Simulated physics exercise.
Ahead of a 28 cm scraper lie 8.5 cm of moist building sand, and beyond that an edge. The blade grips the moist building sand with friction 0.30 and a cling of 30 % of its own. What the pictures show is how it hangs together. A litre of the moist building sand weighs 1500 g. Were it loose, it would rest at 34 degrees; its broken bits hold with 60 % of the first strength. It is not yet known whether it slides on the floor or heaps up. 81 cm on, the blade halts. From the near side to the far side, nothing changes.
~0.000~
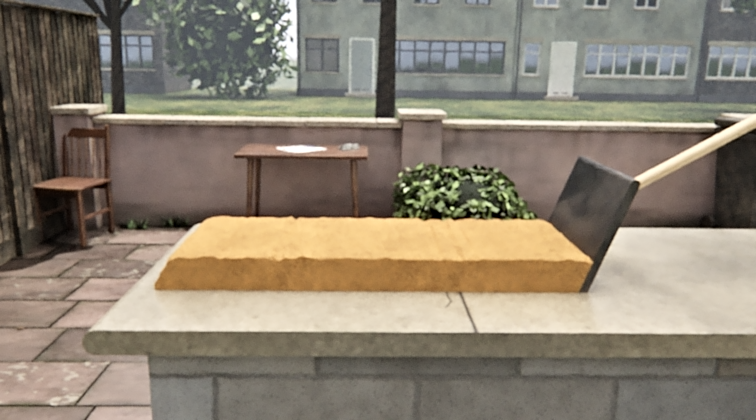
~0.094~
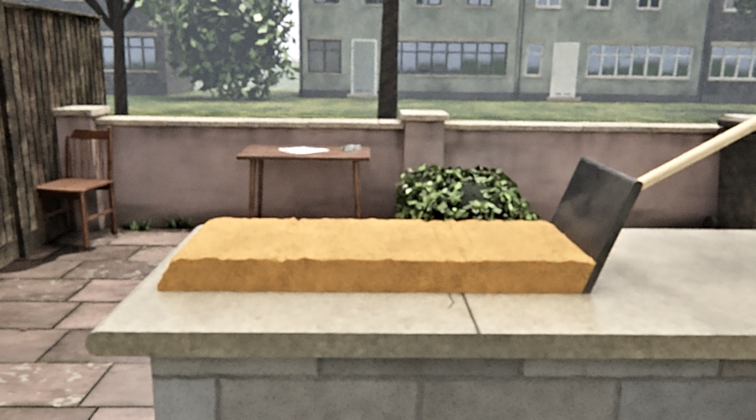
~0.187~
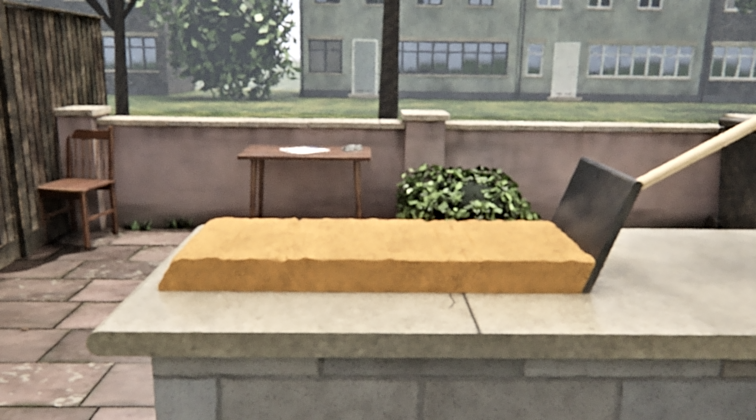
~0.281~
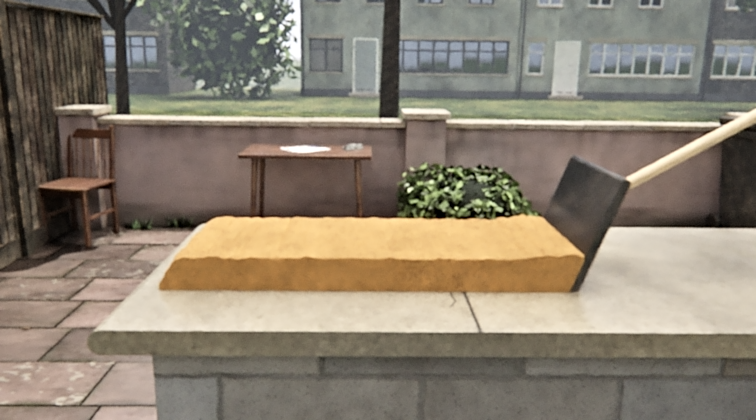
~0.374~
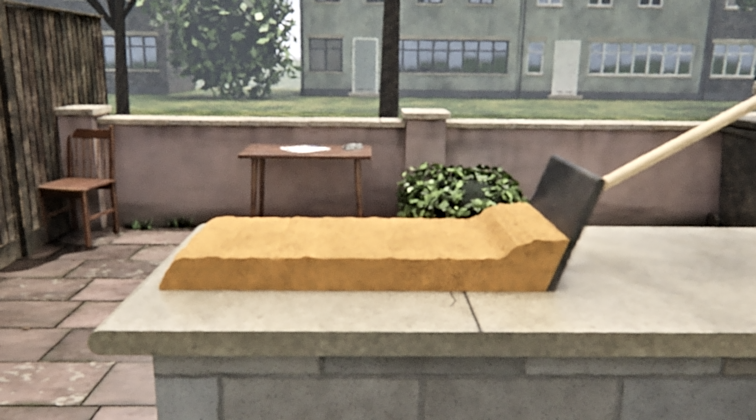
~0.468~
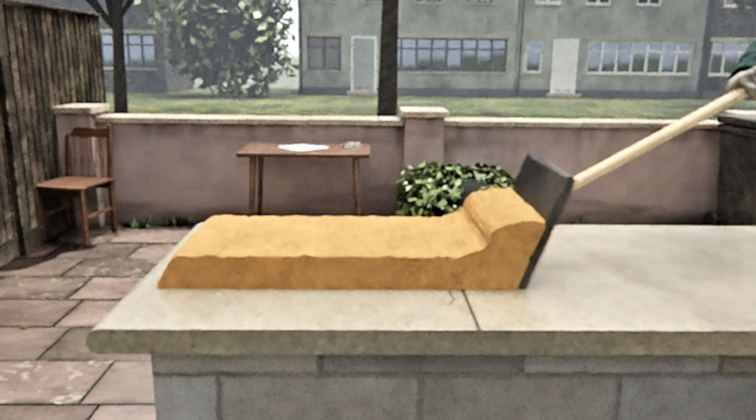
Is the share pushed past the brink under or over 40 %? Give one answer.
It comes out under.
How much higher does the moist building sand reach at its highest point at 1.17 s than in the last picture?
I'd say near 11.5 centimetres.
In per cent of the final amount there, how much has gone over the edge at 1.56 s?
Close to 100 in a hundred.
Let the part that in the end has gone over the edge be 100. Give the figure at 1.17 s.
Roughly 0 per cent.
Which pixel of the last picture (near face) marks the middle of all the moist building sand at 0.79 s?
Centre: Approx. (337, 257) px, near face.
By 0.79 s, 0 % has gone over the edge.
By 1.17 s, 1 % has gone over the edge.
By 1.56 s, 30 % has gone over the edge.
By 1.94 s, 31 % has gone over the edge.
By 2.04 s, at the end, 31 % has gone over the edge.
